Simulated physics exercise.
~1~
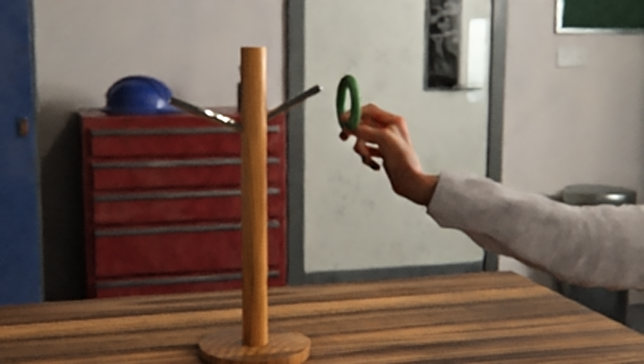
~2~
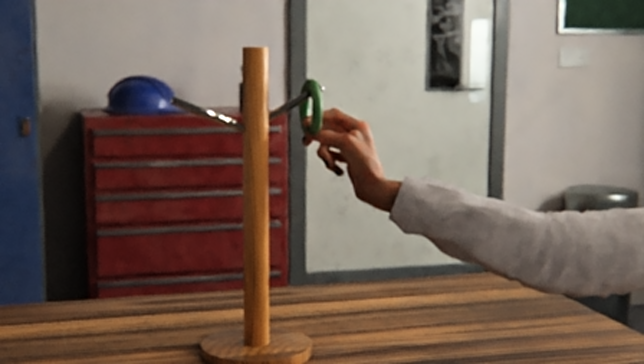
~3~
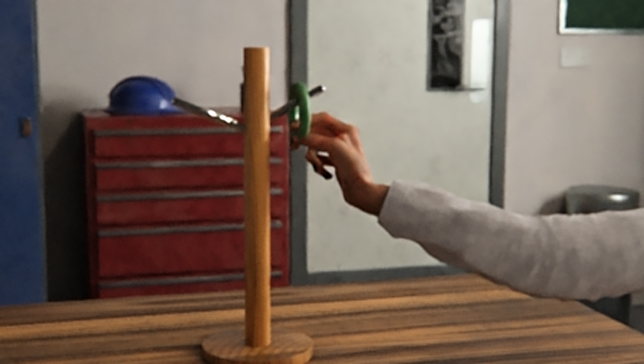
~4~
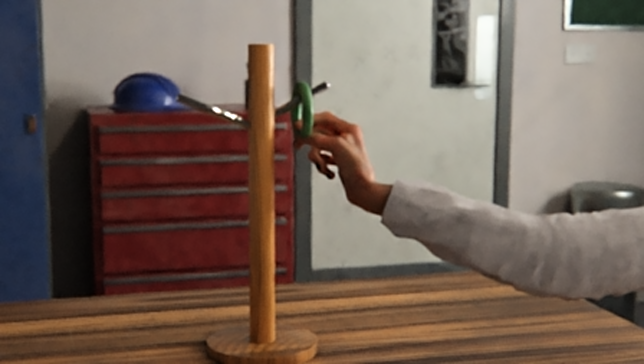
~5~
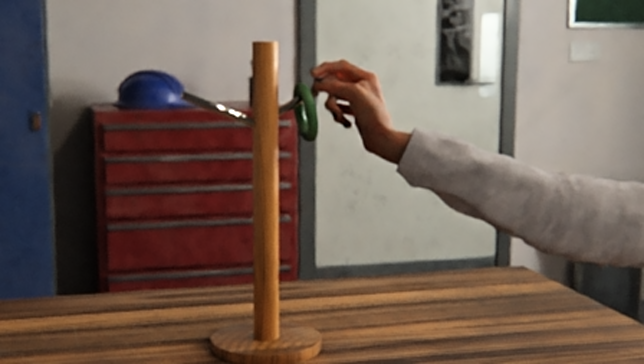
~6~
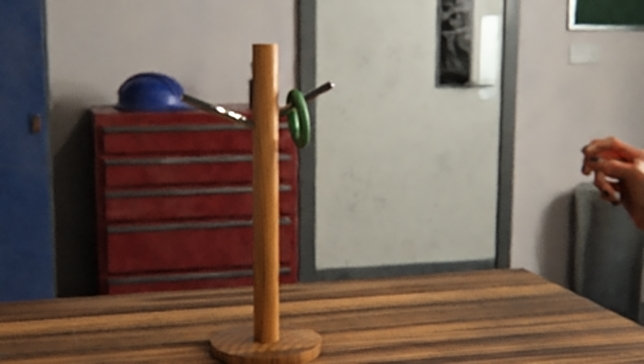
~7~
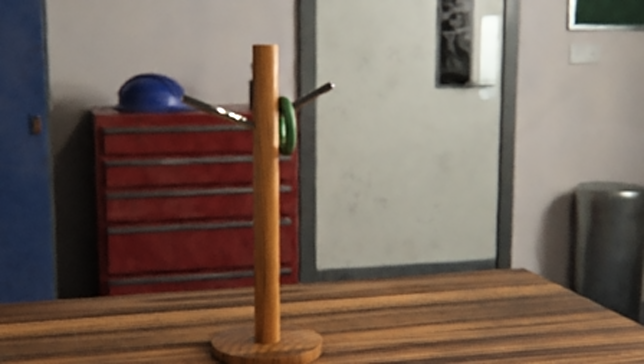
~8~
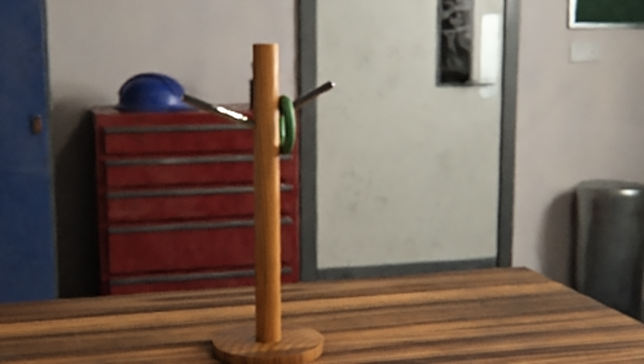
The footage shows a hand bringing a green ring leftward onto the upward-slanting right peg of a wooden stand on a table, then letting go and withdrawing to the right. The ring slides down the peg toward the post and ends up hanging there.
